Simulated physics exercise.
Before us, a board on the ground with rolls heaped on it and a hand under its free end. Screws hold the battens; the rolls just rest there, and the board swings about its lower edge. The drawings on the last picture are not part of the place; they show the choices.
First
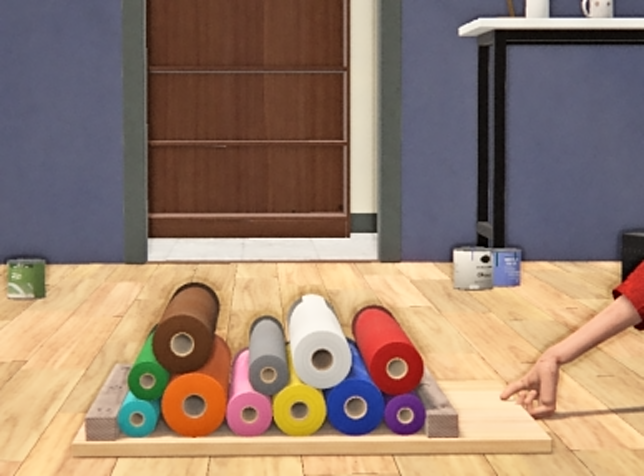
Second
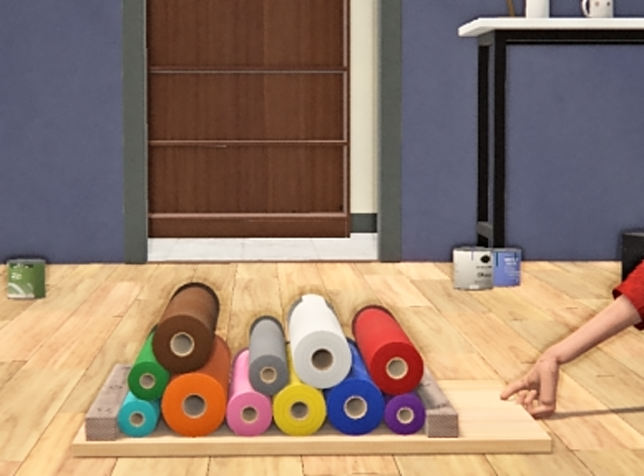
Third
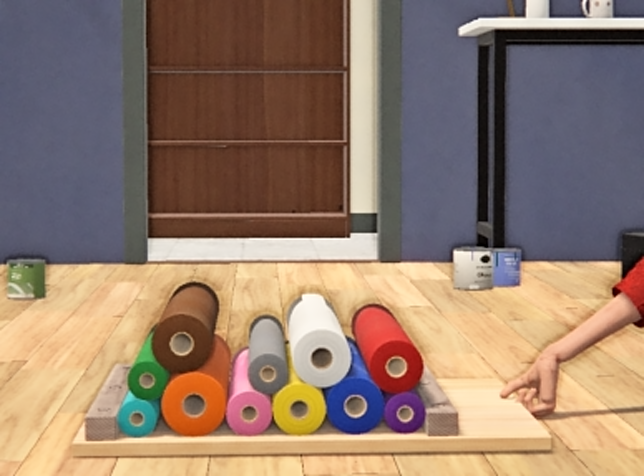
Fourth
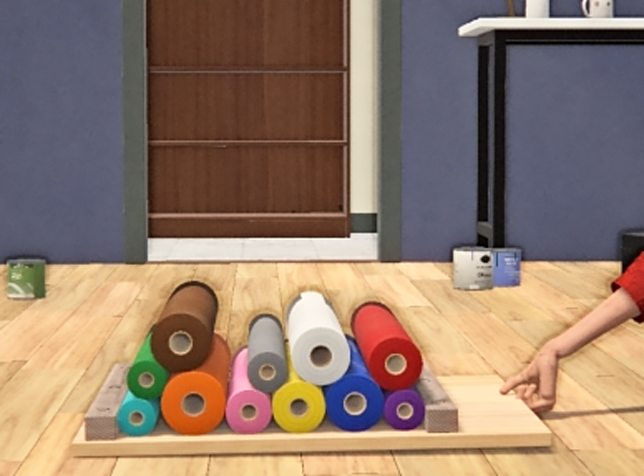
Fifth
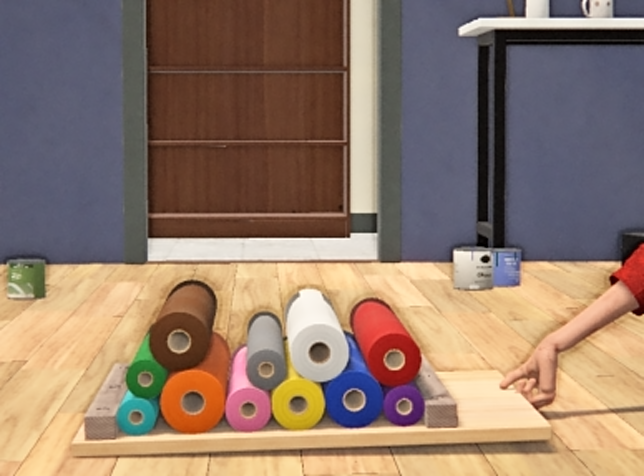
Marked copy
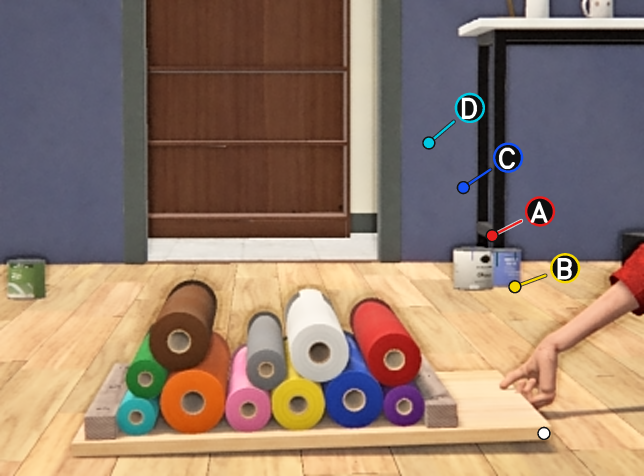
In a room with a wooden floor and blue walls, a hand at the right gripped the end of a board stacked with colourful rolls and raised that end very slightly.
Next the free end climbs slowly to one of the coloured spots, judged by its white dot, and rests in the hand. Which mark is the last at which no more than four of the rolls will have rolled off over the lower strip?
D is the limit.
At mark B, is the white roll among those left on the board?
The white roll: Yes.
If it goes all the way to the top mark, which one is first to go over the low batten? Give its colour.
First is the green one.
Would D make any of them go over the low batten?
Yes.
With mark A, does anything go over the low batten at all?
Yes, at A.
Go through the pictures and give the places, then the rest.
White roll (322, 359); red roll (397, 368), in the first picture.
Red roll (397, 368); green roll (148, 381), in the second picture.
Board (308, 403); blue roll (355, 406); pink roll (249, 413), in the third picture.
Board (308, 401); orange roll (193, 404), in the fourth picture.
Board (307, 398); orange roll (193, 402), in the fifth picture.
On the marked copy, A at (492, 236); B at (515, 287); C at (463, 187); D at (429, 143); the white dot at (544, 433).
Following D. Soon after the start, board at 21°.
Later, board at 40°.
In the end, board at 40°, two over the low batten (green, brown).
As for the rest, A two over the low batten (green, brown); B two over the low batten (green, brown); C two over the low batten (green, brown).
